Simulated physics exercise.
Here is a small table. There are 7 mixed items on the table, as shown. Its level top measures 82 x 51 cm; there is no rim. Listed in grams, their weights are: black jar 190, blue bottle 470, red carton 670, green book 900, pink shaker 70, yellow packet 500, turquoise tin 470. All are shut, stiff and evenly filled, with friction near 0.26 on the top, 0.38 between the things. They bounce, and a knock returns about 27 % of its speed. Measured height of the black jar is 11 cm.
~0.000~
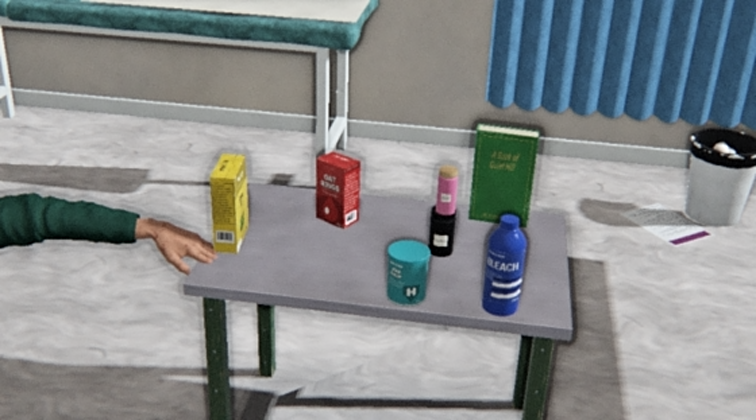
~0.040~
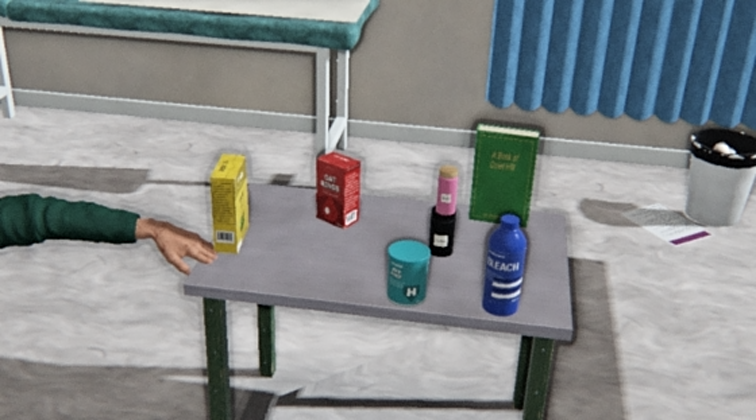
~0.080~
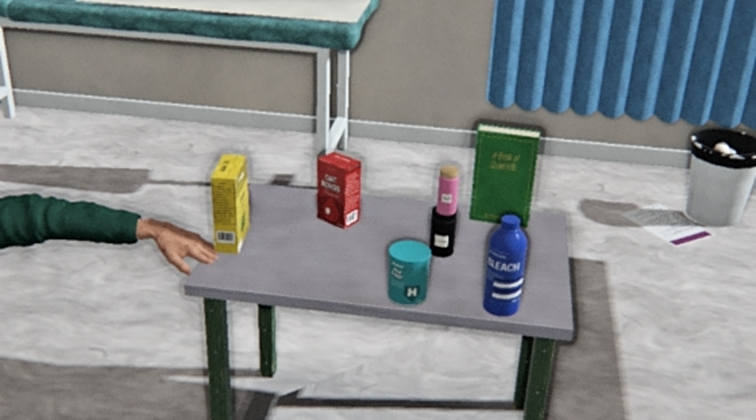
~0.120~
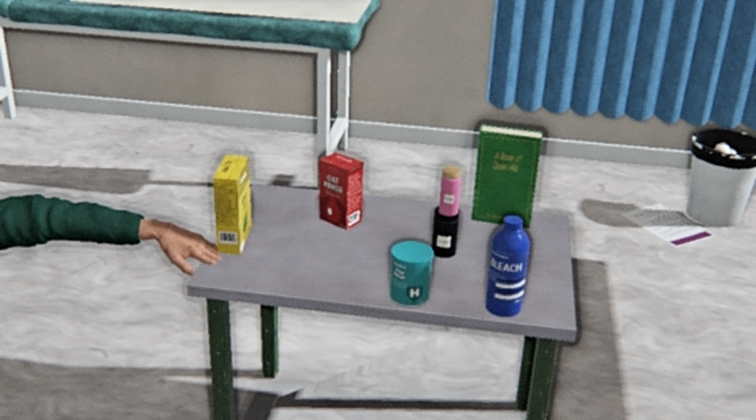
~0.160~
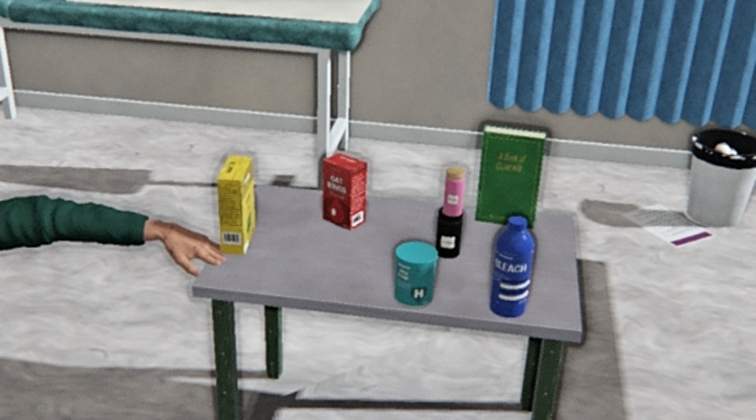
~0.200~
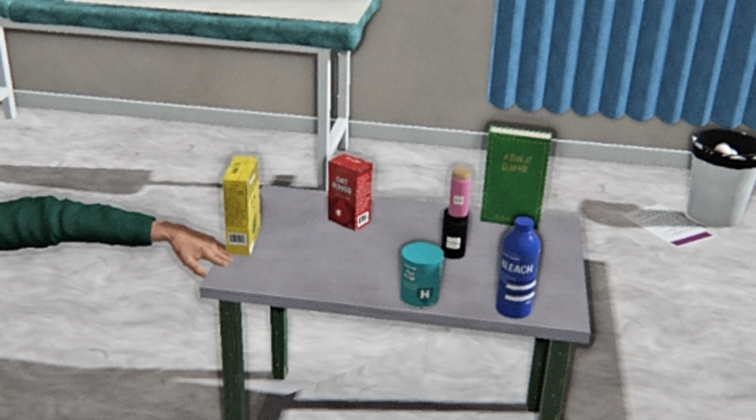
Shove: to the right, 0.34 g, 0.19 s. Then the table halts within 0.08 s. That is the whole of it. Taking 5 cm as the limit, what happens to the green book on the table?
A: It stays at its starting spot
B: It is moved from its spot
Option A: It stays at its starting spot.
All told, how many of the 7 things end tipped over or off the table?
That makes 0.
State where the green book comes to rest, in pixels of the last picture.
Around (548, 181).
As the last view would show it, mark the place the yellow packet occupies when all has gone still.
(275, 209).
After 0.90 s, table along by 8 cm; green book moved 2 cm near (548, 181); pink shaker moved 2 cm; red carton moved 2 cm.
After 1.60 s, green book resting near (548, 181).
In the end (2.3 s), all 7 under 5 cm from the start. At the end, from the last picture's camera, green book near (548, 181).
